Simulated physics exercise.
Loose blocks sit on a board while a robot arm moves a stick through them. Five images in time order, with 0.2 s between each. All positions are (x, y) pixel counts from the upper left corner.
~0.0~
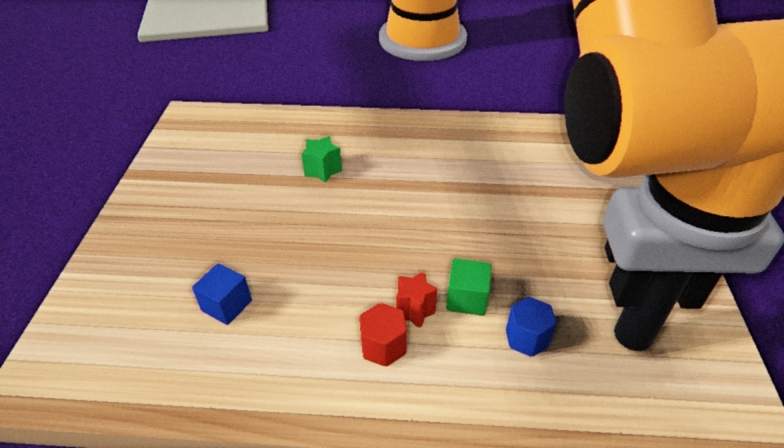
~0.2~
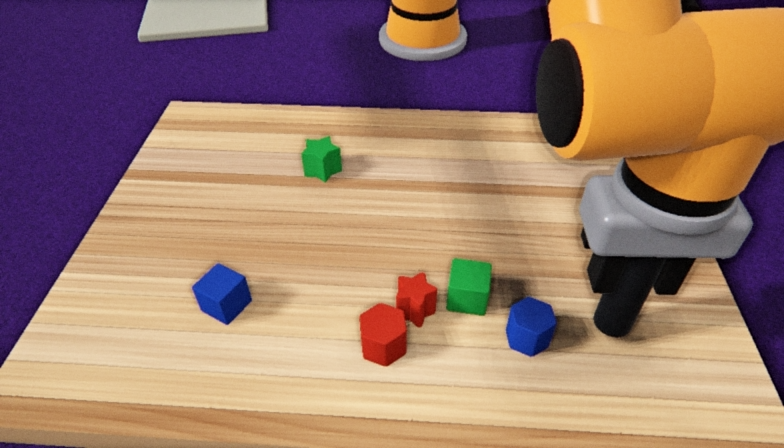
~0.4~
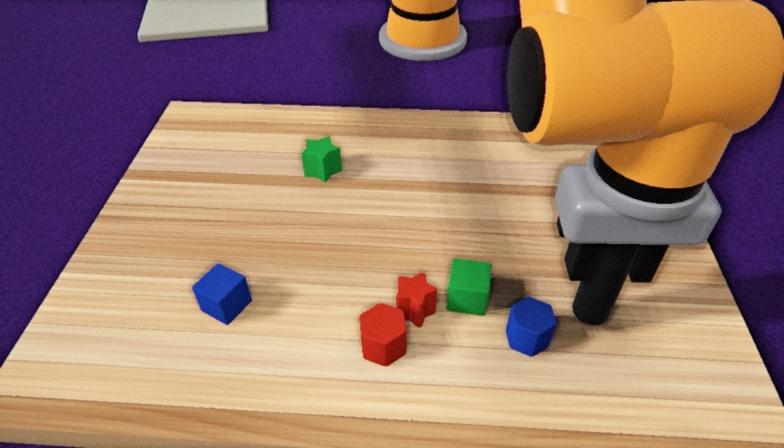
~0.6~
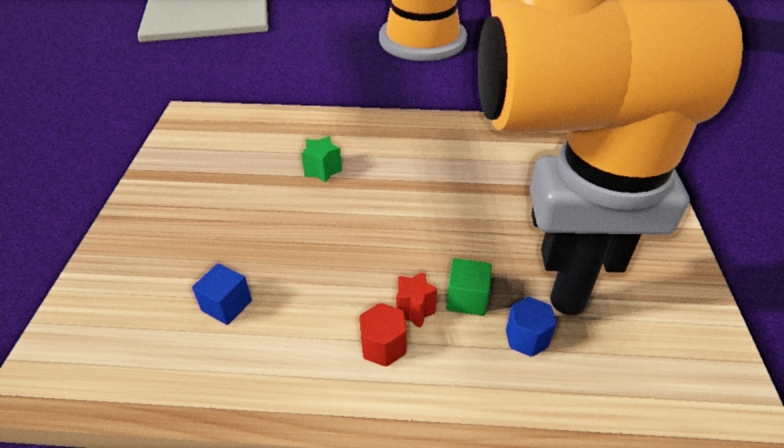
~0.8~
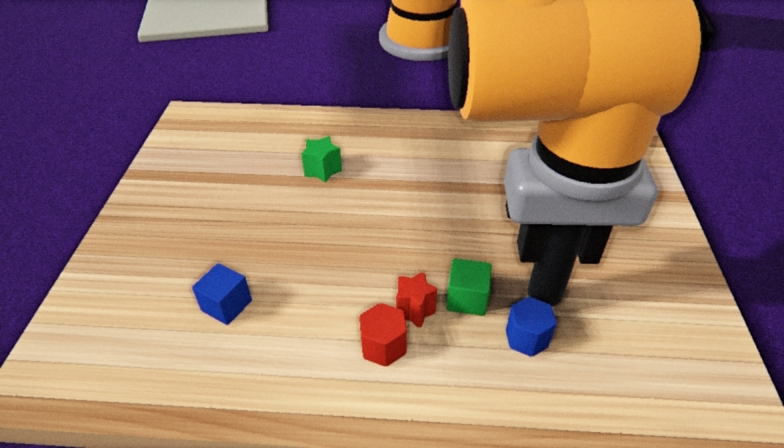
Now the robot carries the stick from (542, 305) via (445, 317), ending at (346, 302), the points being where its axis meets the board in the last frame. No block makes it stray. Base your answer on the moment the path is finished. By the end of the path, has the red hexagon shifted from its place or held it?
That block stays in place.
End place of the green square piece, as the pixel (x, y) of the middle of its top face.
The centre of its top will be at (436, 261).
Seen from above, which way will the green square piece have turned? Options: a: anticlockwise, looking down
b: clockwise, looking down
The one that fits is b, clockwise, looking down.
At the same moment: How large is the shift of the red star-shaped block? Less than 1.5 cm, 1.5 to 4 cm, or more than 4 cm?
Of the three bands, it's over 4 cm.
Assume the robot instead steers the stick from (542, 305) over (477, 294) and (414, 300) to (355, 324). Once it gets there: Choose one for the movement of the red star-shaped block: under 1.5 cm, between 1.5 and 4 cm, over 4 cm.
The largest band: Over 4 cm.
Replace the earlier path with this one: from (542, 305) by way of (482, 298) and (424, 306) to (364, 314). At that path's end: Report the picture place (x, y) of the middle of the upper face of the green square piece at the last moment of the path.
The spot you're after is about (323, 293) in the image.
The first path, step by step. One third of the way, stick (480, 308); green square piece (455, 271), turned 35° clockwise; blue hexagon (525, 323), turned 40° anticlockwise.
Two thirds of the way, stick (412, 302); red star-shaped block (373, 283); green square piece (436, 261), turned 85° clockwise; blue hexagon (525, 323), turned 40° anticlockwise.
At the end, stick (345, 292); red hexagon unmoved; red star-shaped block (312, 274), turned 30° anticlockwise; green square piece (436, 261), turned 85° clockwise; blue hexagon (525, 323), turned 40° anticlockwise.
